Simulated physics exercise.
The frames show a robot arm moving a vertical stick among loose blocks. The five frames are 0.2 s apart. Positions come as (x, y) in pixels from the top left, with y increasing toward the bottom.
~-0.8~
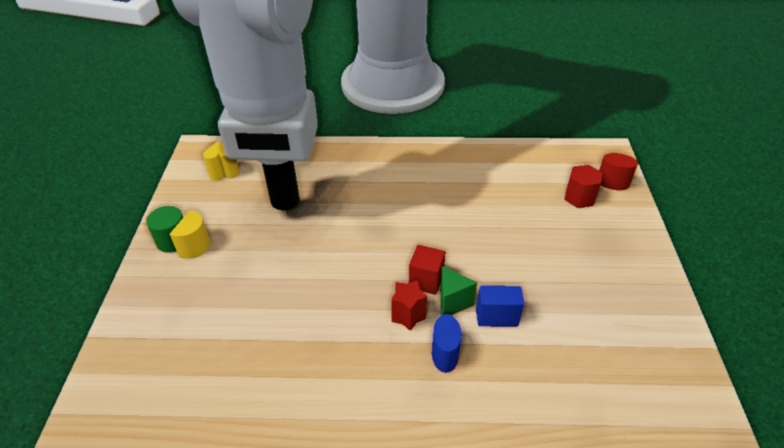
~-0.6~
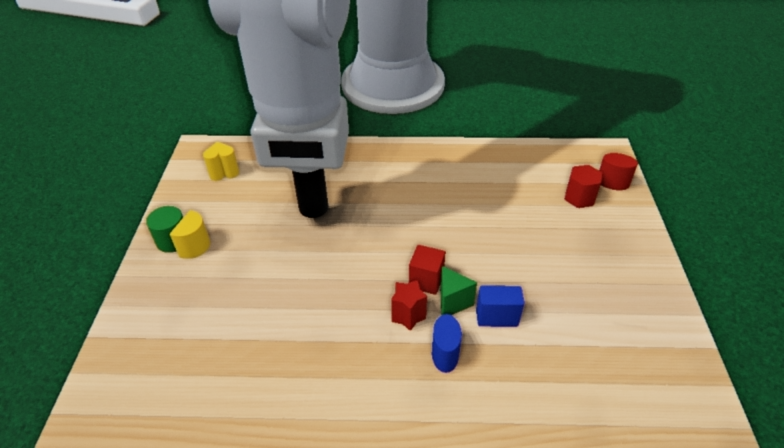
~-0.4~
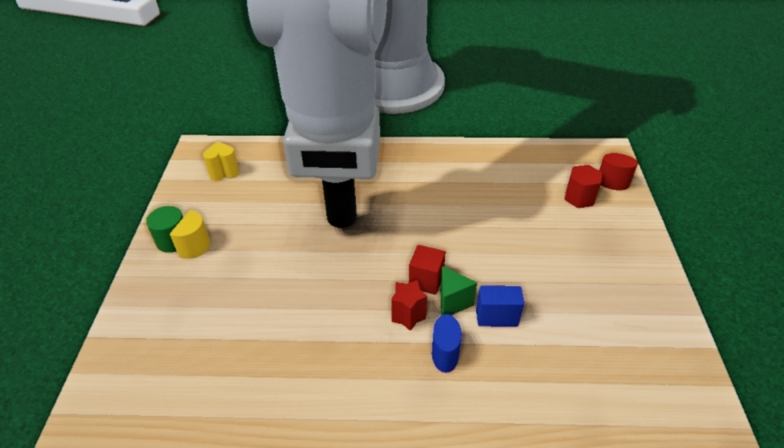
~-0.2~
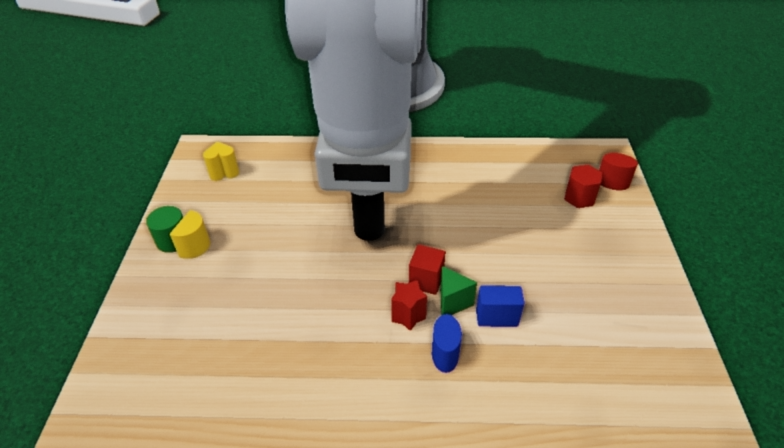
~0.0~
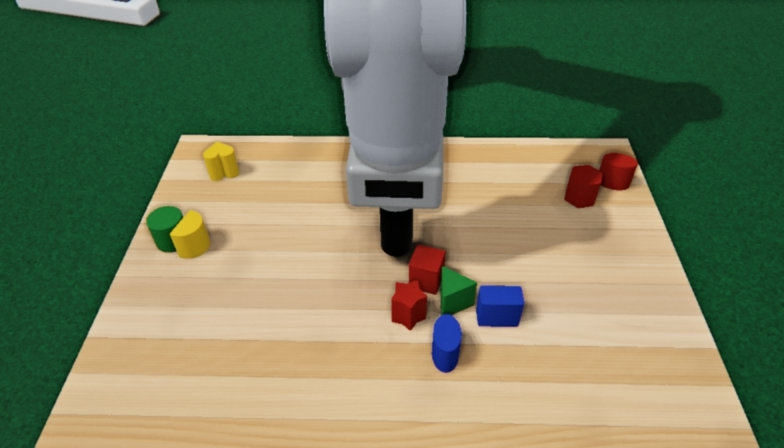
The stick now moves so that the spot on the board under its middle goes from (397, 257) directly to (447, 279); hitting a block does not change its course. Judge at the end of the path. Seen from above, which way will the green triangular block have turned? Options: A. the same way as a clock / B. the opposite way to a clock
(B)
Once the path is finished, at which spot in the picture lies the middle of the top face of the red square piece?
Its top centre lands on (444, 280).
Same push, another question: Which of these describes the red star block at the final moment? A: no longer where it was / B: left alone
I choose B.
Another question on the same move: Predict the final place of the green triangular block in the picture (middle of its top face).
I expect it at (465, 303).
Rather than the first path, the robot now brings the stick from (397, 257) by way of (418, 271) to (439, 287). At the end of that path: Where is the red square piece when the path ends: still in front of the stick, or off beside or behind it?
By then it is in front of the stick.
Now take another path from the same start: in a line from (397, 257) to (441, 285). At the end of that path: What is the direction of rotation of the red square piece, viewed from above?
If we look at it from overhead, the red square piece pivots clockwise.
On the path given first. Halfway along, stick at (422, 256); red square piece at (437, 266), turned 45° clockwise; green triangular block at (460, 291); blue oblong at (506, 297).
At the end, stick at (448, 267); red star block unmoved; red square piece at (444, 280), turned 80° clockwise; green triangular block at (465, 303), turned 45° anticlockwise; blue oblong at (506, 297).
